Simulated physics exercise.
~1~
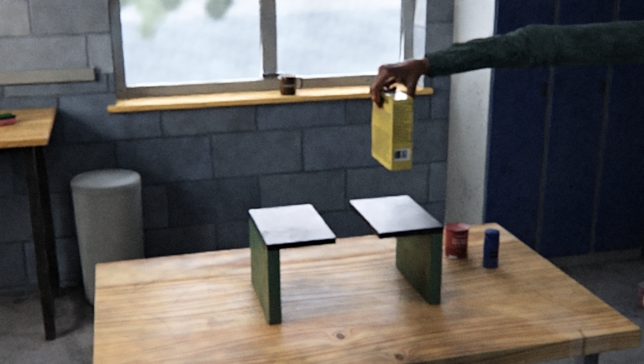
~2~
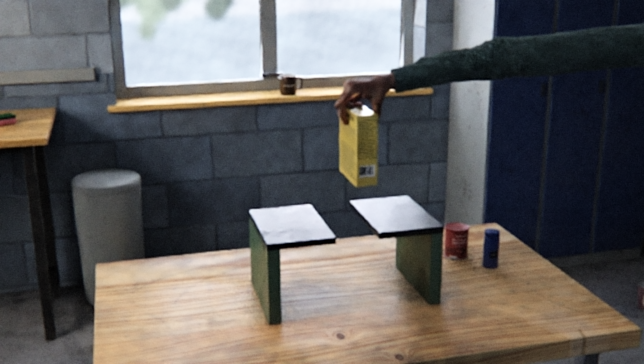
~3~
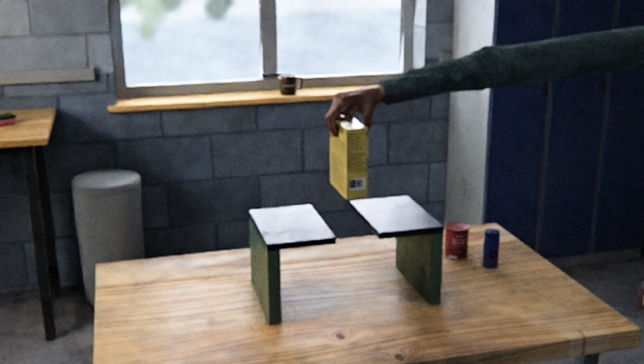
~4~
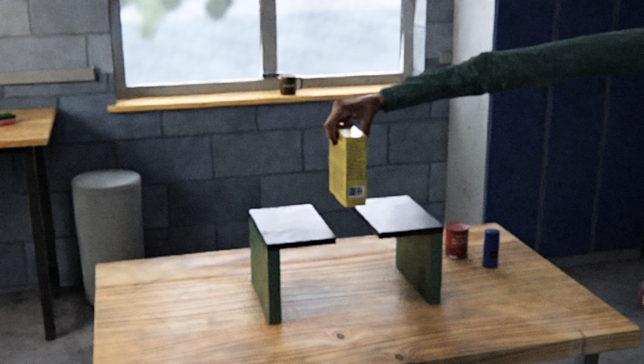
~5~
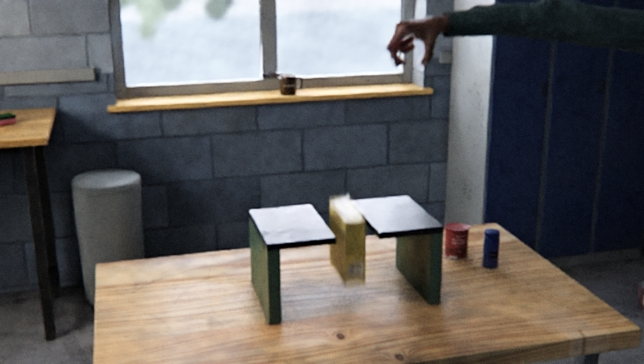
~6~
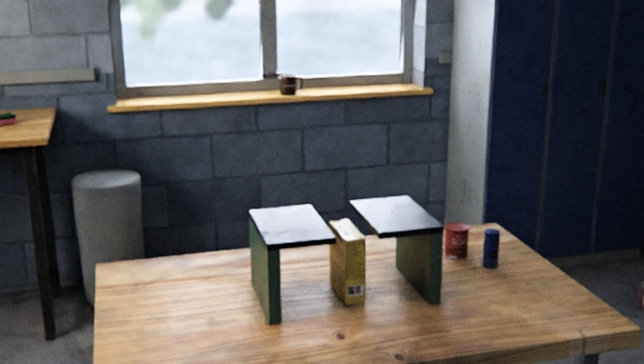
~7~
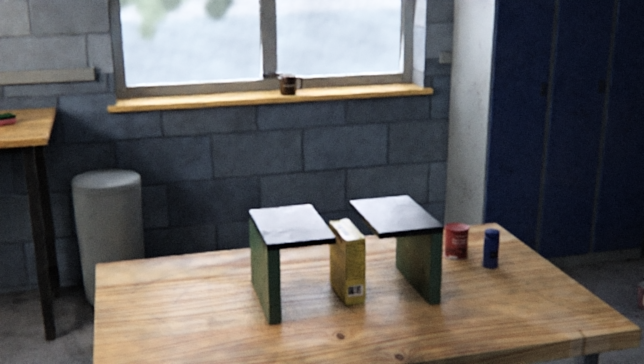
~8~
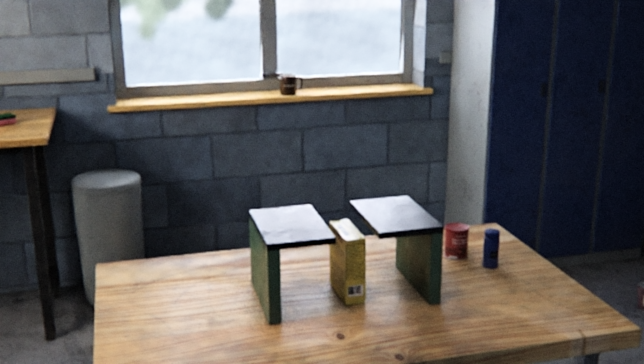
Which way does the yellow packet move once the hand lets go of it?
It moves down, dropping through the gap between the two stands to the table.
